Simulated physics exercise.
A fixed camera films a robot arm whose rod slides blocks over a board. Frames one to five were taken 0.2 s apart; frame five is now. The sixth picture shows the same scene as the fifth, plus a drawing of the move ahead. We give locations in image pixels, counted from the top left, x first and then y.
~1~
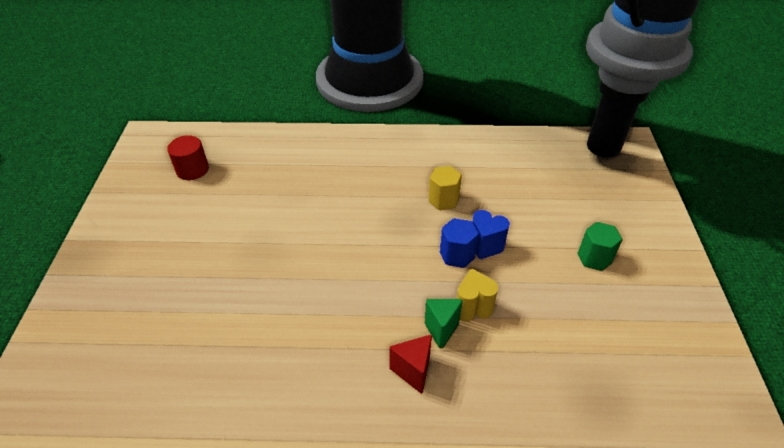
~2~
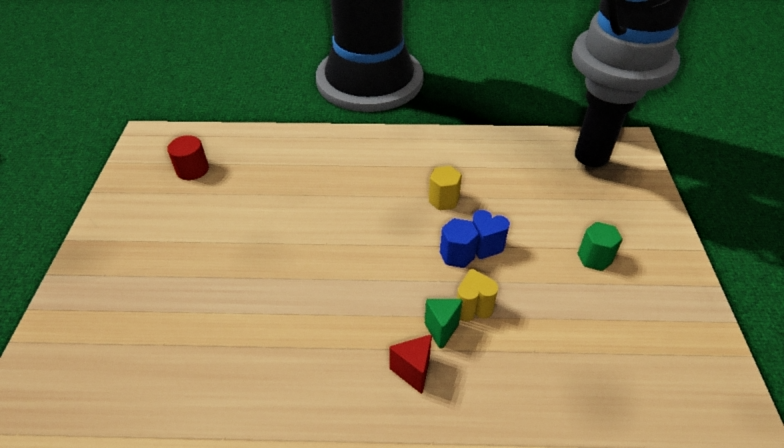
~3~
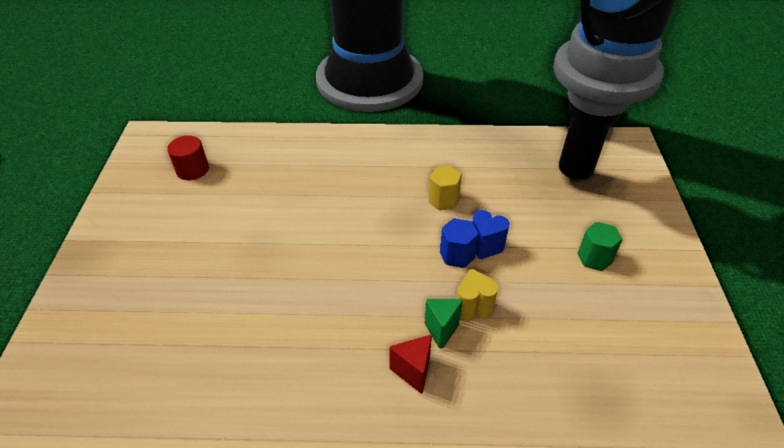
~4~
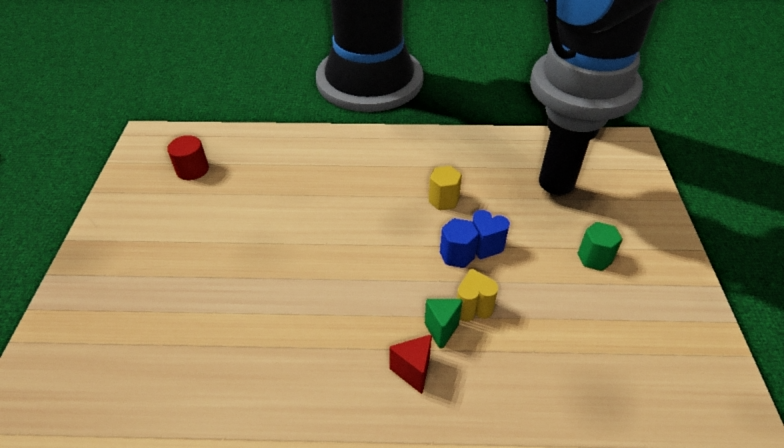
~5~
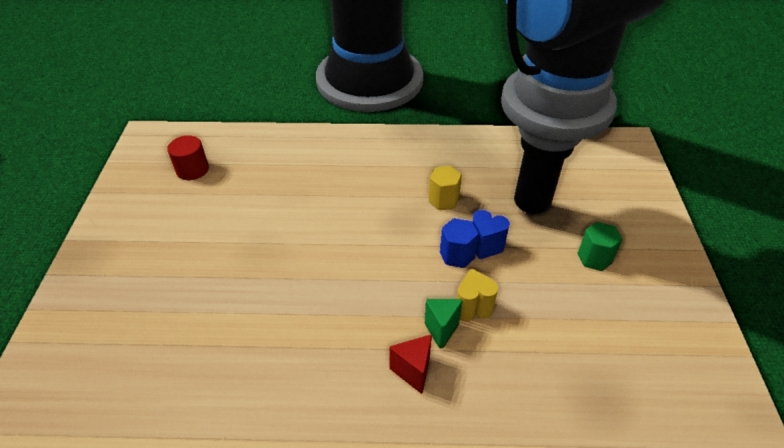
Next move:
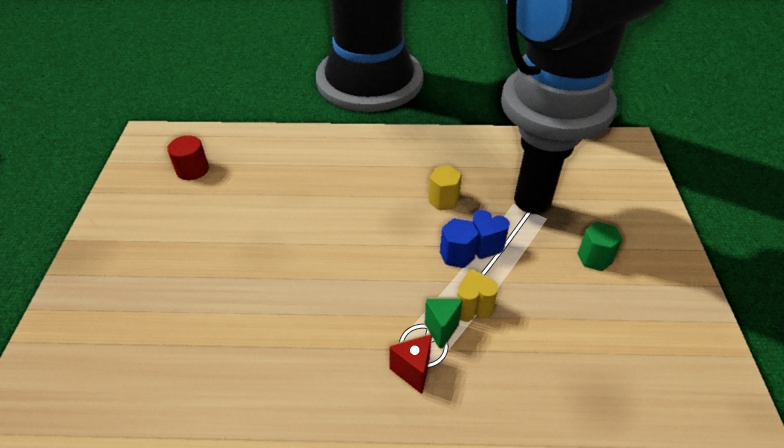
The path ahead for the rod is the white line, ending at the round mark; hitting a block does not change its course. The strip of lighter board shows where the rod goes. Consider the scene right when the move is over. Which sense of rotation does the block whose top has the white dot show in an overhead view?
It spins with the clock.
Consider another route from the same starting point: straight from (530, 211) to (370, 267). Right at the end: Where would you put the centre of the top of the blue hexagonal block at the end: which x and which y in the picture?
In the picture, that point is around (438, 252).
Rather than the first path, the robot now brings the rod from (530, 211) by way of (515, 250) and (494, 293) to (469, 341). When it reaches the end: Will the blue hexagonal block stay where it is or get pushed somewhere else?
Here the blue hexagonal block moves off its spot.
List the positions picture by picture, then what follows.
In the first frame, rod's lower end at (603, 148); red three-sided block at (415, 350); green three-sided block at (444, 308); yellow heart block at (477, 285); blue heart block at (490, 222); green hexagonal block at (605, 234).
In the second frame, rod at (591, 157); blocks still.
In the third frame, rod at (576, 169); blocks still.
In the fourth frame, rod at (556, 184); blocks still.
In the fifth frame, rod at (532, 202); red three-sided block at (415, 350); green three-sided block at (444, 308); yellow heart block at (477, 285); blue heart block at (490, 222); green hexagonal block at (605, 234).
Drawn move, from (530, 211) to (424, 345); the dot is on the red three-sided block.
What follows on the original path. One third of the way, rod at (502, 243); blue heart block at (472, 236), turned 25° clockwise.
Two thirds of the way, rod at (467, 287); green three-sided block at (443, 315), turned 45° clockwise; yellow heart block at (474, 303), turned 40° anticlockwise; blue heart block at (437, 259), turned 95° clockwise.
At the end, rod at (424, 337); red three-sided block at (414, 369), turned 65° clockwise; green three-sided block at (436, 355), turned 20° anticlockwise; yellow heart block at (472, 328), turned 85° anticlockwise; blue heart block at (435, 261), turned 105° clockwise; green hexagonal block still.
